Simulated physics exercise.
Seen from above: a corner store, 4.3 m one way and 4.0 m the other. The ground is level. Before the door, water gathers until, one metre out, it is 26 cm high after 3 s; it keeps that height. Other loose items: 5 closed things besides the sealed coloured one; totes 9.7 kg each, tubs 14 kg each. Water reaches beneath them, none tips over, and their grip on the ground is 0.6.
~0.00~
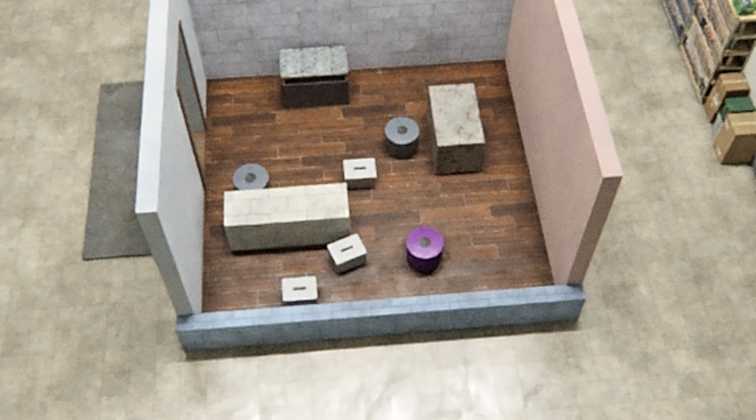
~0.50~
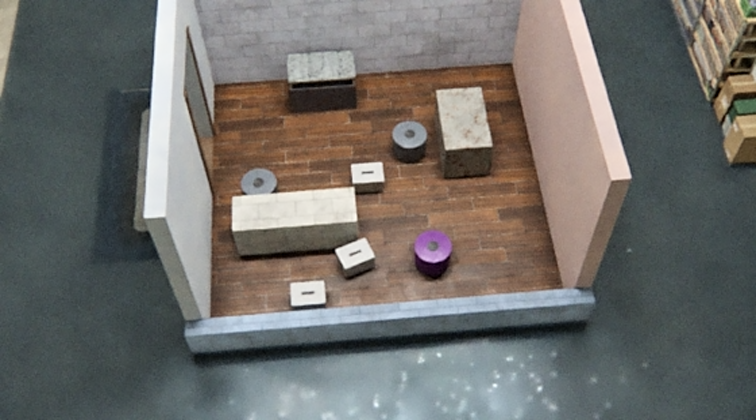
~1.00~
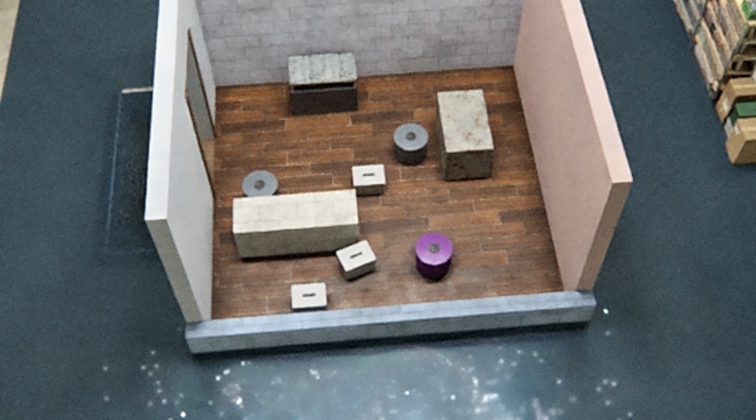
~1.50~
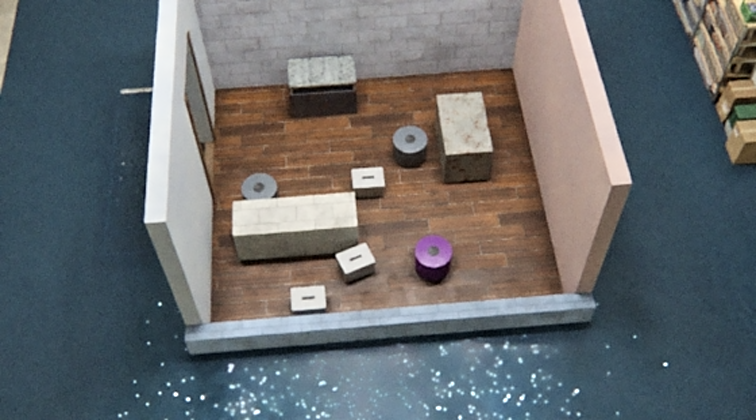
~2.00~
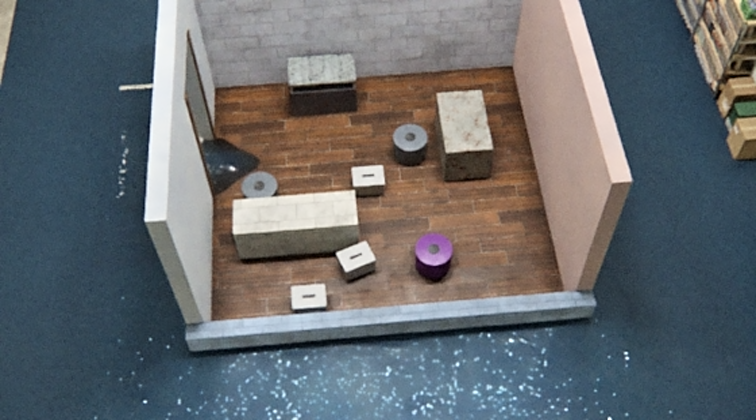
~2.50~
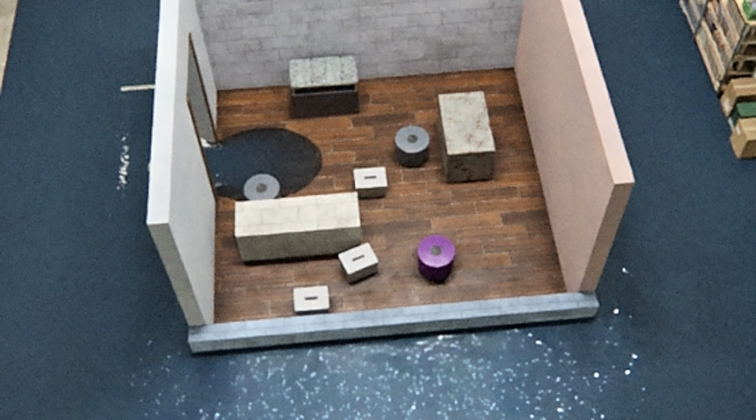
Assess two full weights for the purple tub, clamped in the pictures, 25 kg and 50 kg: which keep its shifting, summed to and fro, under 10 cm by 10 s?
I predict even the lighter option keeps it in place.
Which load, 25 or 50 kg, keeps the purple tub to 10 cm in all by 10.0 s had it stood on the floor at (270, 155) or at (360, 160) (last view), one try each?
Result, try 1: Heavy passes, light fails; try 2: Both pass.
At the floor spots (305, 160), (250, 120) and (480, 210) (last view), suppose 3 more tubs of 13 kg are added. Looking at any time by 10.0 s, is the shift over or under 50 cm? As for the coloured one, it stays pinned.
Listed in turn, they go over the bar, beneath the bar, over the bar.
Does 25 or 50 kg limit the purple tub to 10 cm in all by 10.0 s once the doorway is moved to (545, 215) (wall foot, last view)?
The light one suffices.
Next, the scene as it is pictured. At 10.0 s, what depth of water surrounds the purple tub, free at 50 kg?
Around 8 cm.
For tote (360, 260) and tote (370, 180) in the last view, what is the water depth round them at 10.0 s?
Around 7 cm and 14 cm.
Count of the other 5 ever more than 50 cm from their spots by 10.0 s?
3.
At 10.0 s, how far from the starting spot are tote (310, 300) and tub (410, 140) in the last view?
Respectively 0 and 200 centimetres.
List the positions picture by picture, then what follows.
The first picture shows the purple tub at (425, 242), on the bottom; water covers 0.0 m2; 0 of 6 have shifted.
The second picture shows the purple tub at (433, 246) rests on the ground; water covers 0.0 m2; 0 of 6 have shifted.
The third picture shows the purple tub at (434, 249) rests on the ground; 0.0 m2 under water; 0 of 6 have shifted.
The fourth picture shows the purple tub at (434, 251) rests on the ground; water covers 0.0 m2; 0 of 6 have shifted.
The fifth picture shows the purple tub at (434, 249), on the bottom; water covers 0.3 m2; 0 of 6 have shifted.
The sixth picture shows the purple tub at (436, 251) rests on the ground; water covers 1.3 m2; 0 of 6 have shifted.
After 3.5 s the purple tub would be 0 cm from its start with 25 kg and 0 cm from its start with 50 kg; 0 cm of water round it then.
After 4.5 s the purple tub would be 0 cm from its start with 25 kg and 0 cm from its start with 50 kg; 0 cm of water round it then.
After 7.0 s the purple tub would be 0 cm from its start with 25 kg and 0 cm from its start with 50 kg; 3 cm of water round it then.
After 10.0 s the purple tub would be 0 cm from its start with 25 kg and 0 cm from its start with 50 kg; 8 cm of water round it then.
